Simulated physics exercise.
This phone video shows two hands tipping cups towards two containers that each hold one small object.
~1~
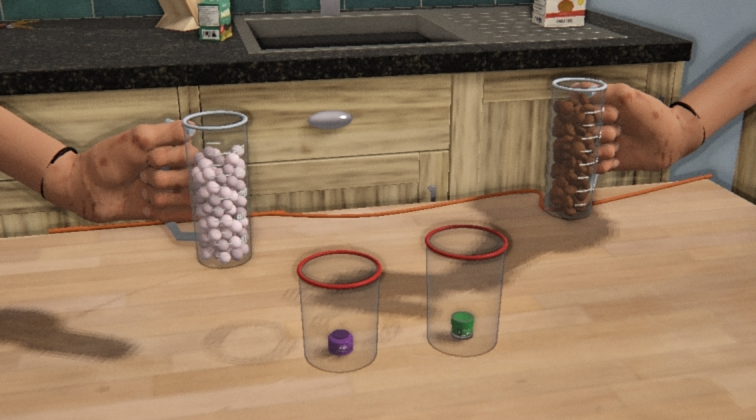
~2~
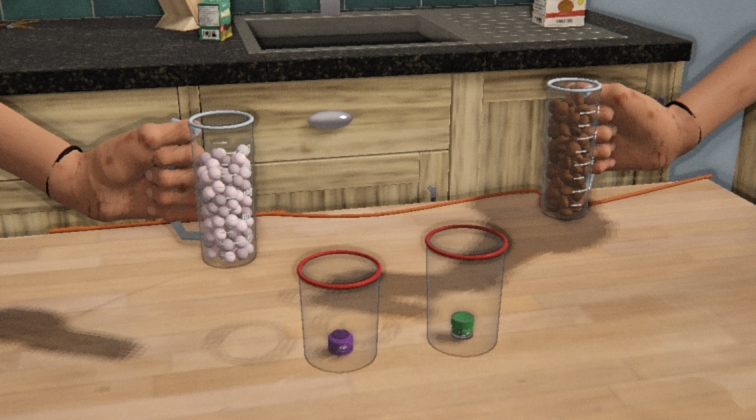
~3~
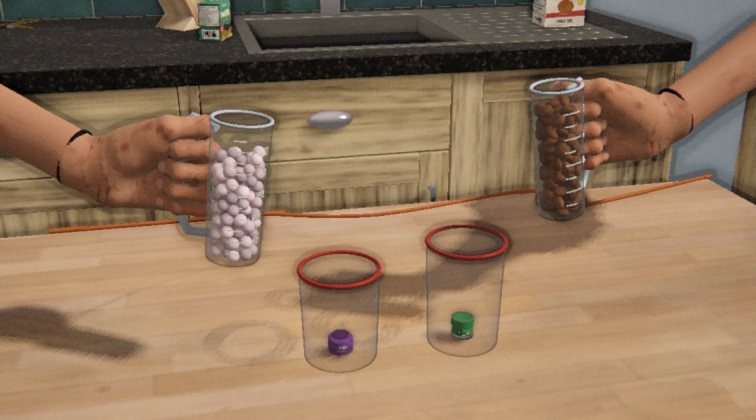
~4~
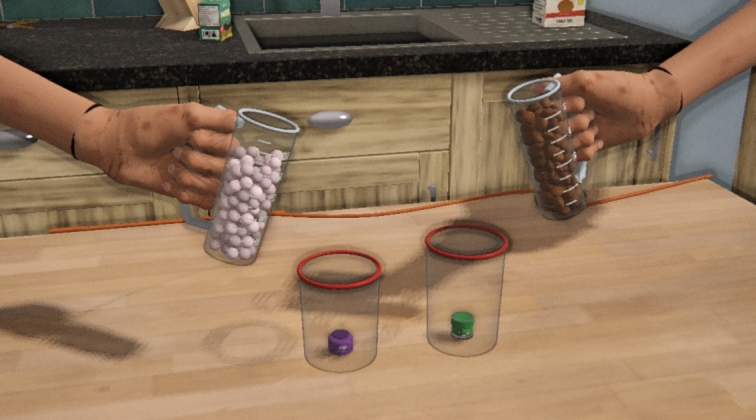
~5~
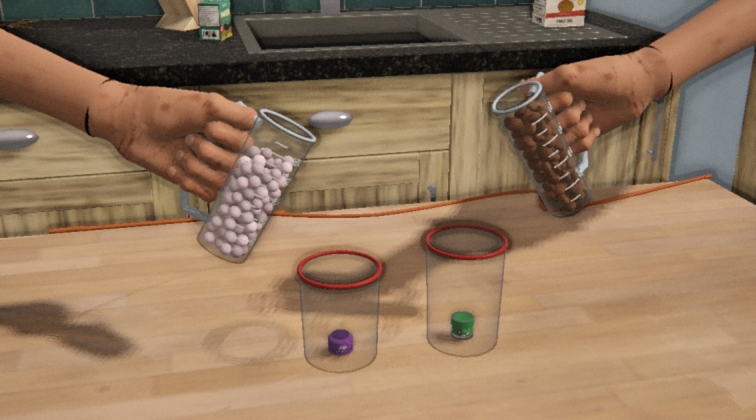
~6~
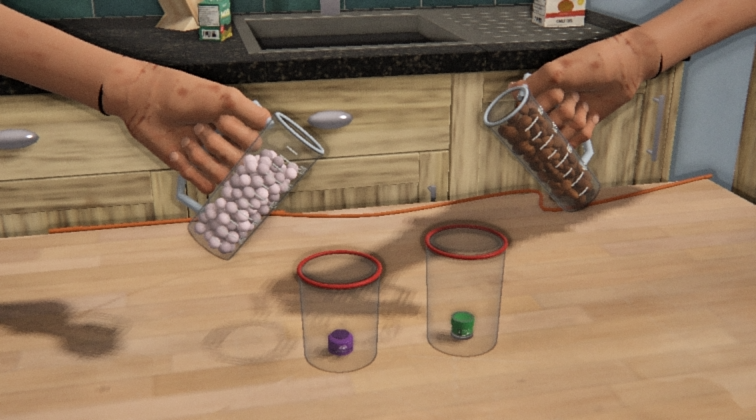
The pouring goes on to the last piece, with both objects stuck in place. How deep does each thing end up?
Left: Concealed; right: Concealed.
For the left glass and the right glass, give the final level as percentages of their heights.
The left one ends up around 55 percent full and the right one around 45 percent.
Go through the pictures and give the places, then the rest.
Small bottle in the left glass near (341, 341), a quarter of its height or less; left cup near (220, 191), three quarters full of sugar pearls; small tin in the right glass near (462, 326), a quarter of its height or less; right cup near (573, 150), nearly full of bits of dog kibble, in the first frame.
Left cup near (225, 190), upright; right cup near (569, 150), upright, in the second frame.
Left cup near (237, 189), tipped 7°; right cup near (559, 151), tipped 7°, in the third frame.
Left cup near (249, 189), tipped 19°; right cup near (549, 152), tipped 19°, in the fourth frame.
Left cup near (254, 188), tipped 30°; right cup near (544, 152), tipped 30°, in the fifth frame.
Small bottle in the left glass near (341, 341); left cup near (254, 188), tipped 42°; small tin in the right glass near (462, 326); right cup near (544, 152), tipped 42°, in the sixth frame.
Then, 0.40 s on from there, left glass empty, all of its cupful still in the cup; right glass empty, all of its cupful still in the cup.
Then, 0.82 s on from there, left glass nearly empty, nearly all of its cupful still in the cup; right glass empty, all of its cupful still in the cup.
Then, 1.33 s on from there, left glass half full, none of its cupful still in the cup; right glass a third full, none of its cupful still in the cup.
In the end, left glass half full (surface near (340, 307)), nothing beside it; right glass half full (surface near (464, 292)), nothing beside it; the left thing is covered; the right thing is covered.
